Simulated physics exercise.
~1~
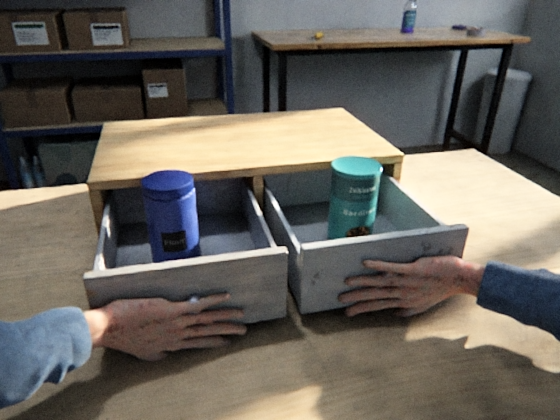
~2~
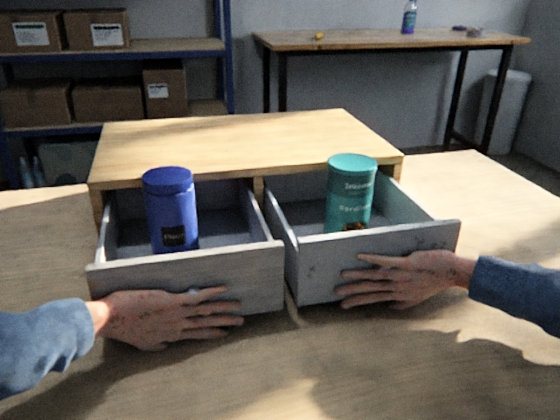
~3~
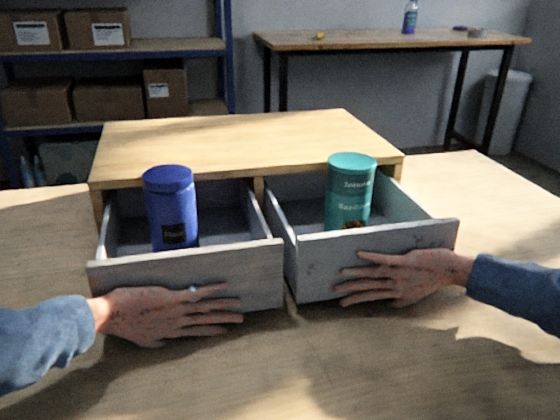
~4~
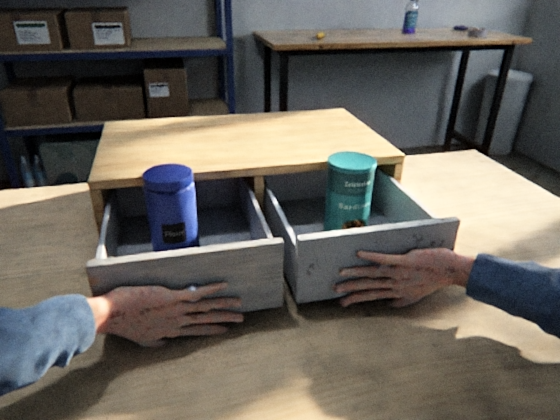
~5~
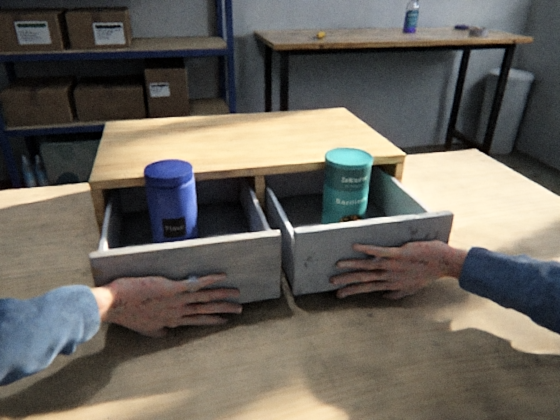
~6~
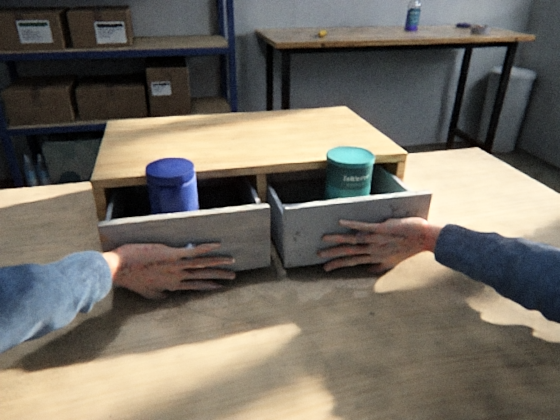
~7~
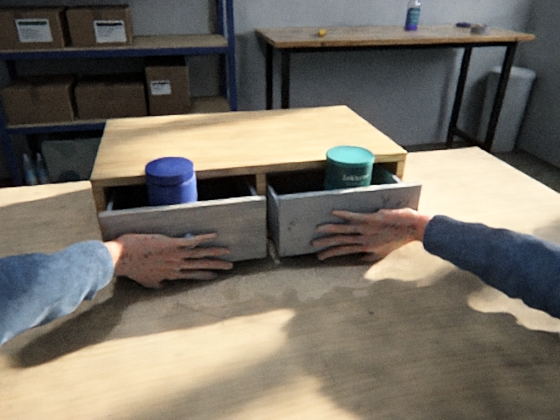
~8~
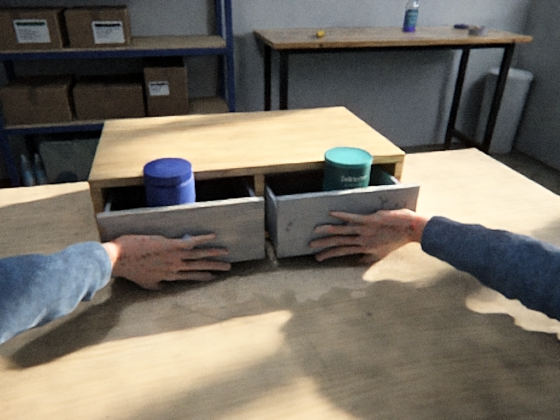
Two open drawers, the left holding a blue jar and the right a turquoise tin, are slowly pushed inward by a pair of hands into a wooden chest on a table, then come to rest still partly open, with both containers upright and the hands against the fronts.
